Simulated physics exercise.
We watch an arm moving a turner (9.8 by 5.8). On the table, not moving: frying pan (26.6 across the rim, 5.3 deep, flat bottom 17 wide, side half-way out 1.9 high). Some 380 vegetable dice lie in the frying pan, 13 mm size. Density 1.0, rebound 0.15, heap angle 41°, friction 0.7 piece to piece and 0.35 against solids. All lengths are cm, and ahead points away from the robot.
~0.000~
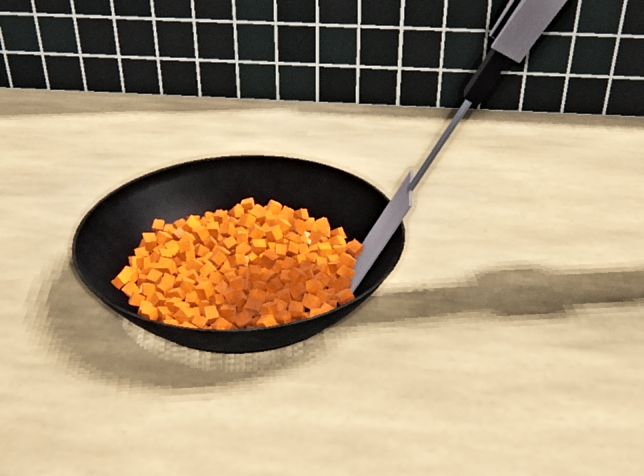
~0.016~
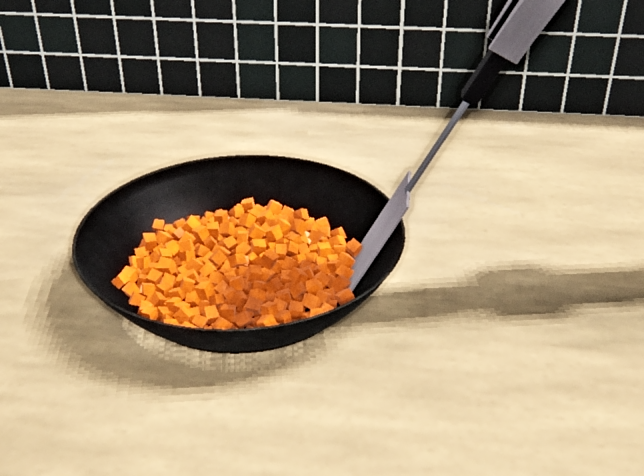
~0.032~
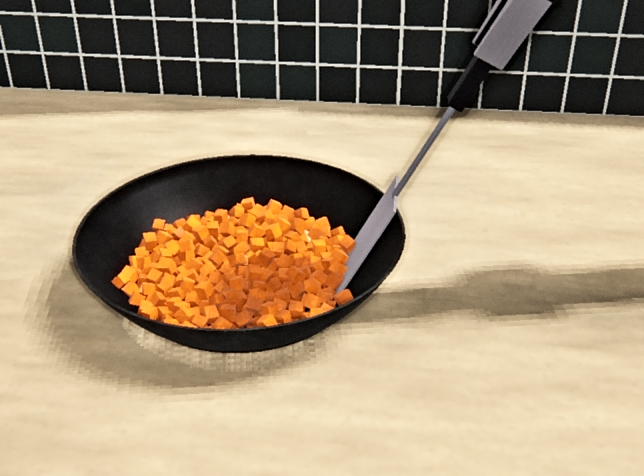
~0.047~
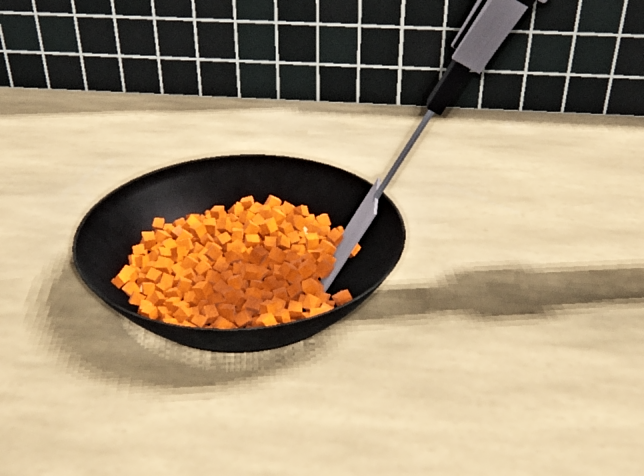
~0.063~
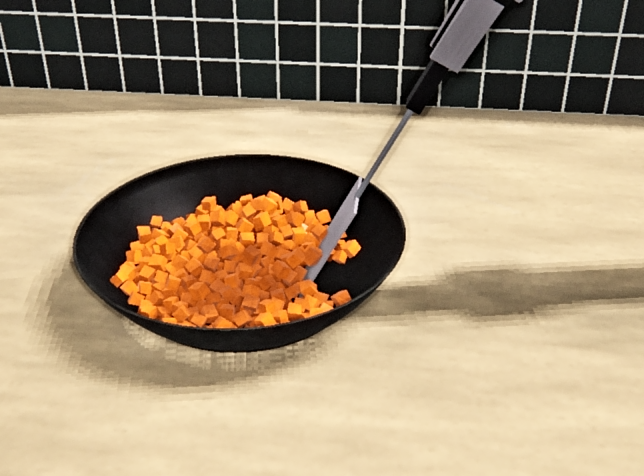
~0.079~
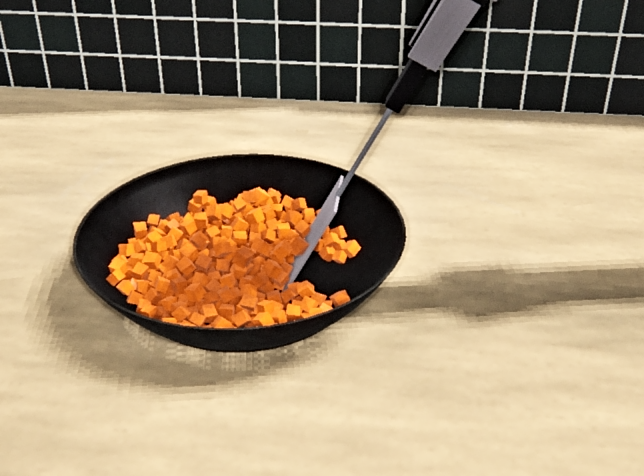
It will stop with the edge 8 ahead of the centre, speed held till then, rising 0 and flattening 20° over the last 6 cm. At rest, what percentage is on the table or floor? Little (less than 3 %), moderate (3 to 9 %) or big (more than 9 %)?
Share on the table or floor: Moderate (3 to 9 %).
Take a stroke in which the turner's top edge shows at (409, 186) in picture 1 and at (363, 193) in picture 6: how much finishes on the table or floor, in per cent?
Some 0 per cent.
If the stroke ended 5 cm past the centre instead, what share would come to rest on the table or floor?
Then about 0 per cent.
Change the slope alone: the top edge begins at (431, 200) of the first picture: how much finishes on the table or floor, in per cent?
About 0 per cent.
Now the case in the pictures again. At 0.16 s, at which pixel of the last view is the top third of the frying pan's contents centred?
Around (166, 239).
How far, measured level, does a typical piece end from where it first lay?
Some 5 cm.
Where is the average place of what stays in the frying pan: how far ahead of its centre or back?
Some 4.5 cm ahead.
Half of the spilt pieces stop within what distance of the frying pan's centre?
Roughly 18 cm.
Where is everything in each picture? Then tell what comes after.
The first frame shows the turner top edge at (411, 187), sloping 63°; upper third of the load around (252, 254), from x 120 to 355, top at y 205; 380 in the frying pan.
The second frame shows the turner top edge at (409, 188), sloping 63°; upper third of the load around (252, 254), from x 120 to 355, top at y 205.
The third frame shows the turner top edge at (396, 193), sloping 63°; upper third of the load around (253, 253), from x 120 to 350, top at y 205.
The fourth frame shows the turner top edge at (377, 195), sloping 63°; upper third of the load around (249, 254), from x 120 to 350, top at y 205.
The fifth frame shows the turner top edge at (358, 194), sloping 63°; upper third of the load around (239, 248), from x 120 to 350, top at y 200.
The sixth frame shows the turner top edge at (339, 193), sloping 63°; upper third of the load around (229, 245), from x 115 to 350, top at y 195; 380 in the frying pan.
After 0.12 s, sloping 63°, highest piece 6 above the table; 380 in the frying pan.
After 0.16 s, sloping 56°, highest piece 6 above the table; 380 in the frying pan.
After 0.38 s, sloping 43°, highest piece 8 above the table; 363 in the frying pan, 14 on the table or floor, 3 on the blade or in flight.
After 1.43 s, sloping 43°, highest piece 7 above the table; 361 in the frying pan, 19 on the table or floor.
In the end, 361 in the frying pan, 19 on the table or floor. That is 5 % on the table or floor.
